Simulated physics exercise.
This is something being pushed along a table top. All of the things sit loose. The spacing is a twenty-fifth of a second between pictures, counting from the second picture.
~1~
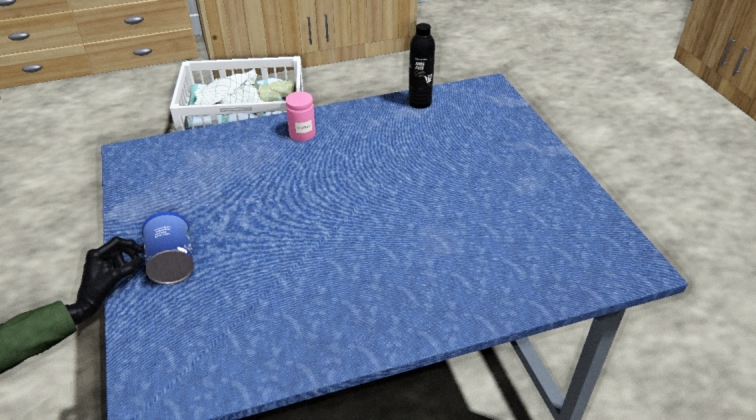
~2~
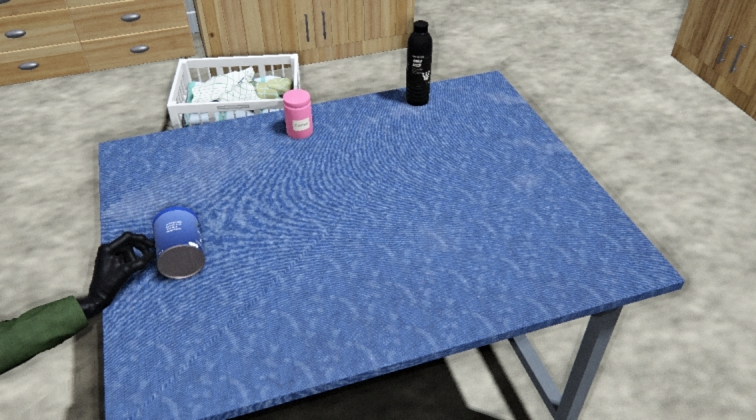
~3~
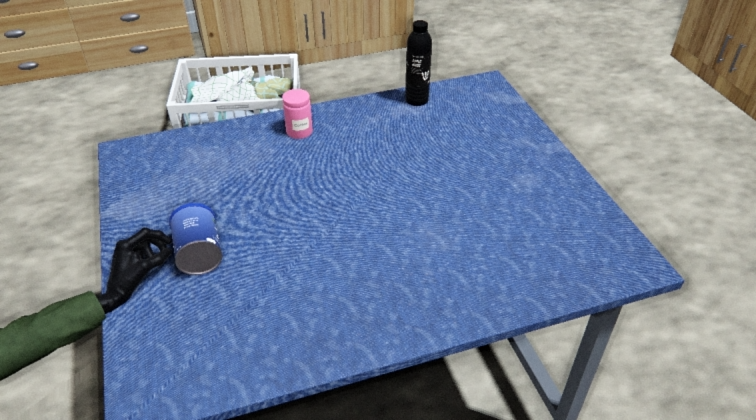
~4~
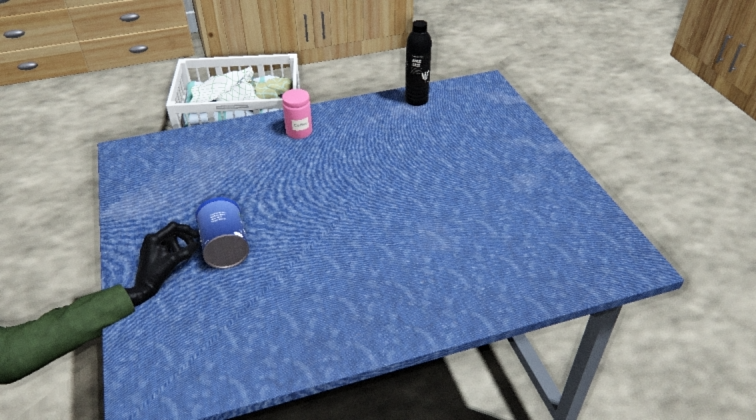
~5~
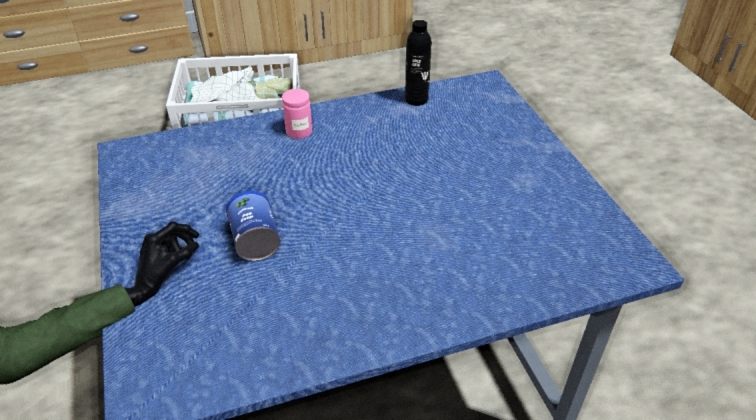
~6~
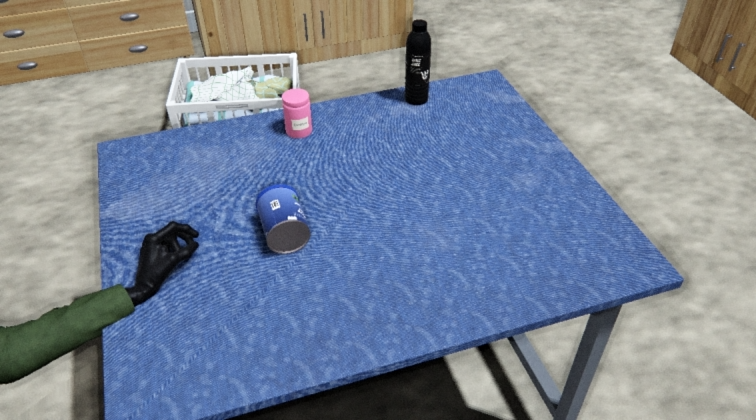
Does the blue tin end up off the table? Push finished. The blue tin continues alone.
Ha, it is off the tabletop once it's done.
Then, 0.30 s later than the last frame, blue tin moved well along near (475, 176).
Then, 0.60 s later than the last frame, blue tin now off the table.
Then, 0.90 s later than the last frame, things are still on the move.
When it is over, off the table, blue tin.
